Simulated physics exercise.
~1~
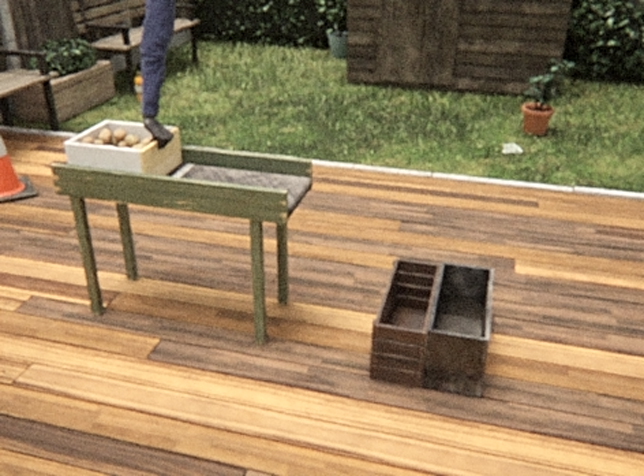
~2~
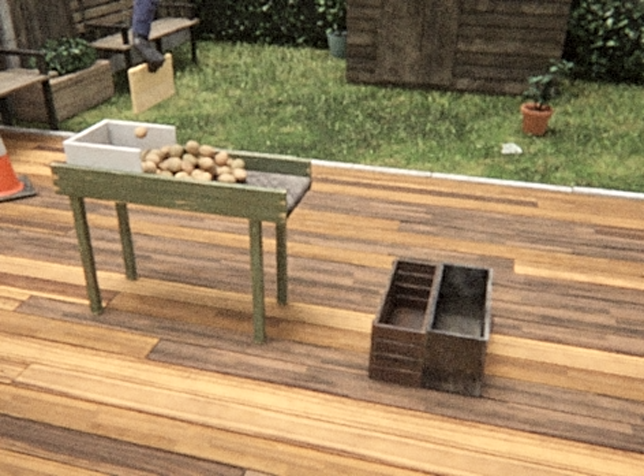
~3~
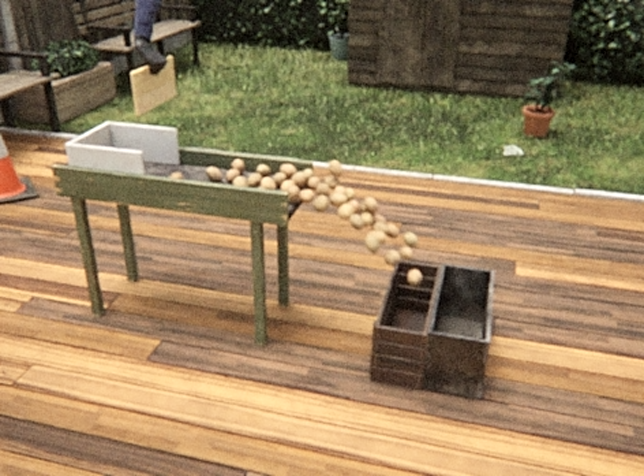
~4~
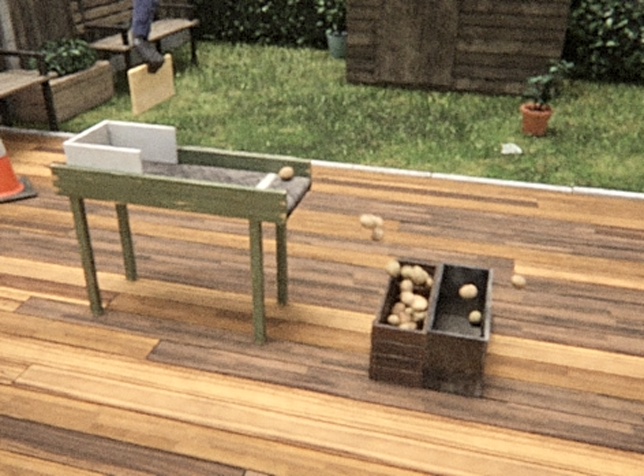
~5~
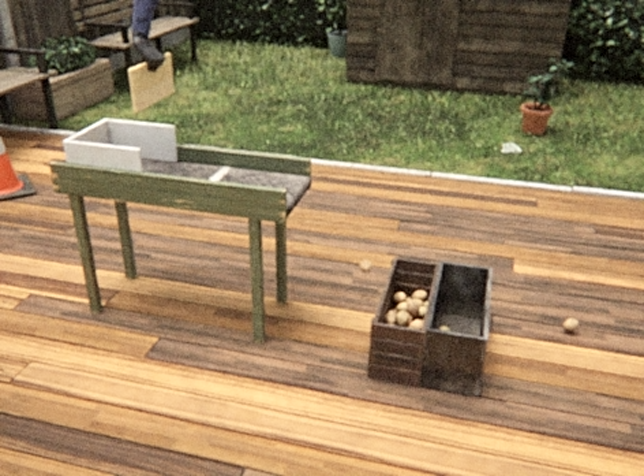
A pile of potatoes rode a belt to the right and poured off its end toward two dark boxes after a gloved hand lifted the white pen's gate, and most landed in the nearer wooden bin, while a few ended up elsewhere, including on the deck.
